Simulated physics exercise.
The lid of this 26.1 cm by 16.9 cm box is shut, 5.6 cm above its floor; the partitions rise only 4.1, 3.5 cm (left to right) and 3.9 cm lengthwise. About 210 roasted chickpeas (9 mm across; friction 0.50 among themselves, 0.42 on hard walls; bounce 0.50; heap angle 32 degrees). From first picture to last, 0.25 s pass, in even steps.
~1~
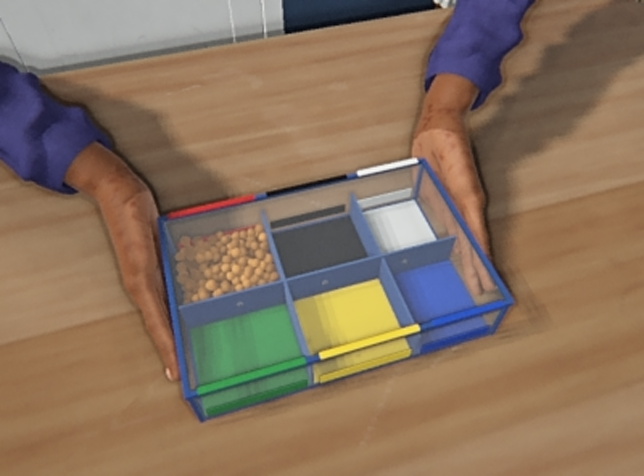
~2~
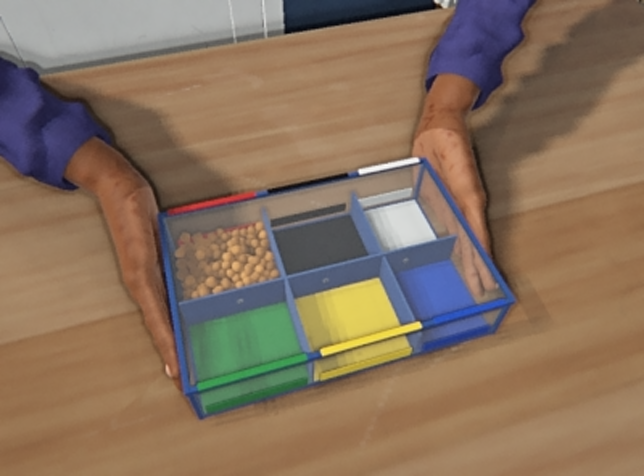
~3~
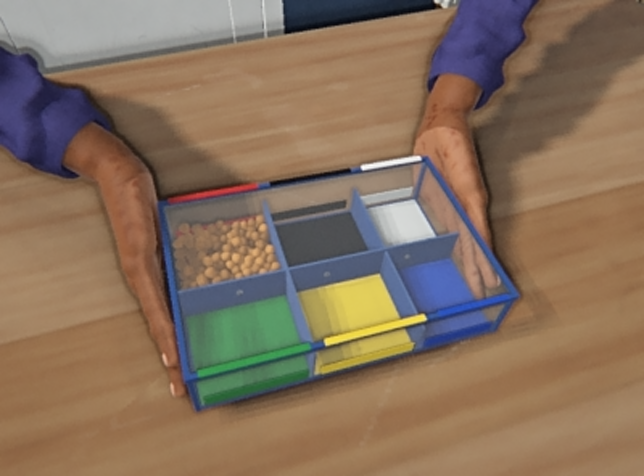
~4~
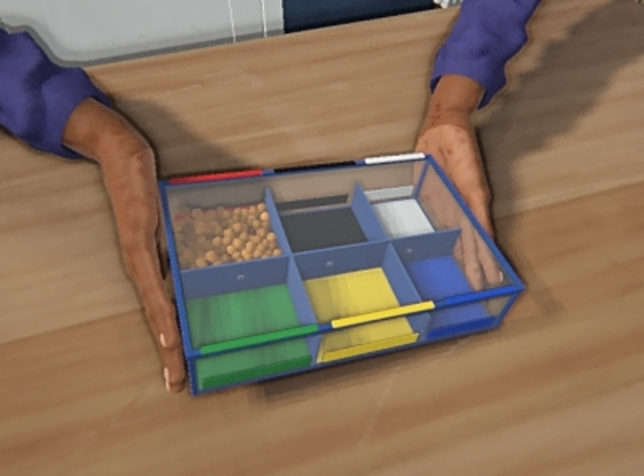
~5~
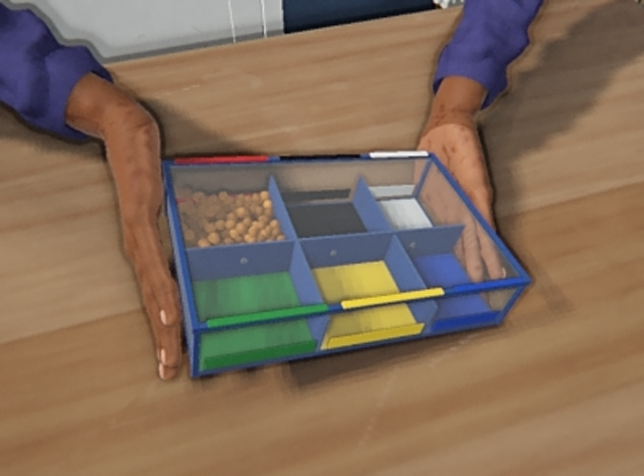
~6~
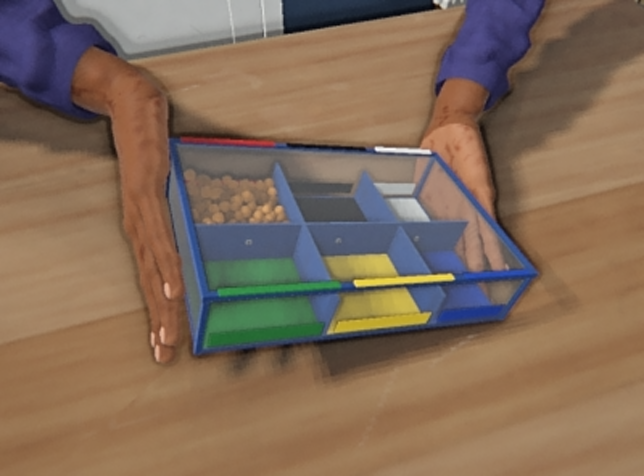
A clear lidded box with six coloured compartments, chickpeas filling the red one at back left, rests between two purple-sleeved hands on a wooden table. The hands hold it nearly still at first, then steadily tilt it, raising the front side and turning it slightly, the chickpeas staying in their compartment.
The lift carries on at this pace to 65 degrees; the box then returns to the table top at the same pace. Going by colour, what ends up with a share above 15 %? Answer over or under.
Red: Over, blue: Under, green: Under, yellow: Under, white: Under, black: Under.
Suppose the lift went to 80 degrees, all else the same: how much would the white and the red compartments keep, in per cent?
In that case white 5, red 90.
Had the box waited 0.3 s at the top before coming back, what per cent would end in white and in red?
In that case white 0; red 95.
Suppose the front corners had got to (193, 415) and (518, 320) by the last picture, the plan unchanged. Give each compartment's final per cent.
Red 95; blue 0; green 10; yellow 0; white 0; black 0.
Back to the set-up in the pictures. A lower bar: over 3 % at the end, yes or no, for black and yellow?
Black yes, yellow no.
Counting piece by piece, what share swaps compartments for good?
About 5 per cent.
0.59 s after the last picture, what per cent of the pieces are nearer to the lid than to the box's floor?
About 30 per cent.
Then, 0.59 s after the last picture, tilt 63 degrees; red 95 %, black 5 %.
Then, 0.98 s after the last picture, tilt 26 degrees; red 95 %, black 5 %.
Then, 1.46 s after the last picture, tilt 0 degrees; red 95 %, black 5 %.
In the end, red 95 %, blue 0 %, green 0 %, yellow 0 %, white 0 %, black 5 %.
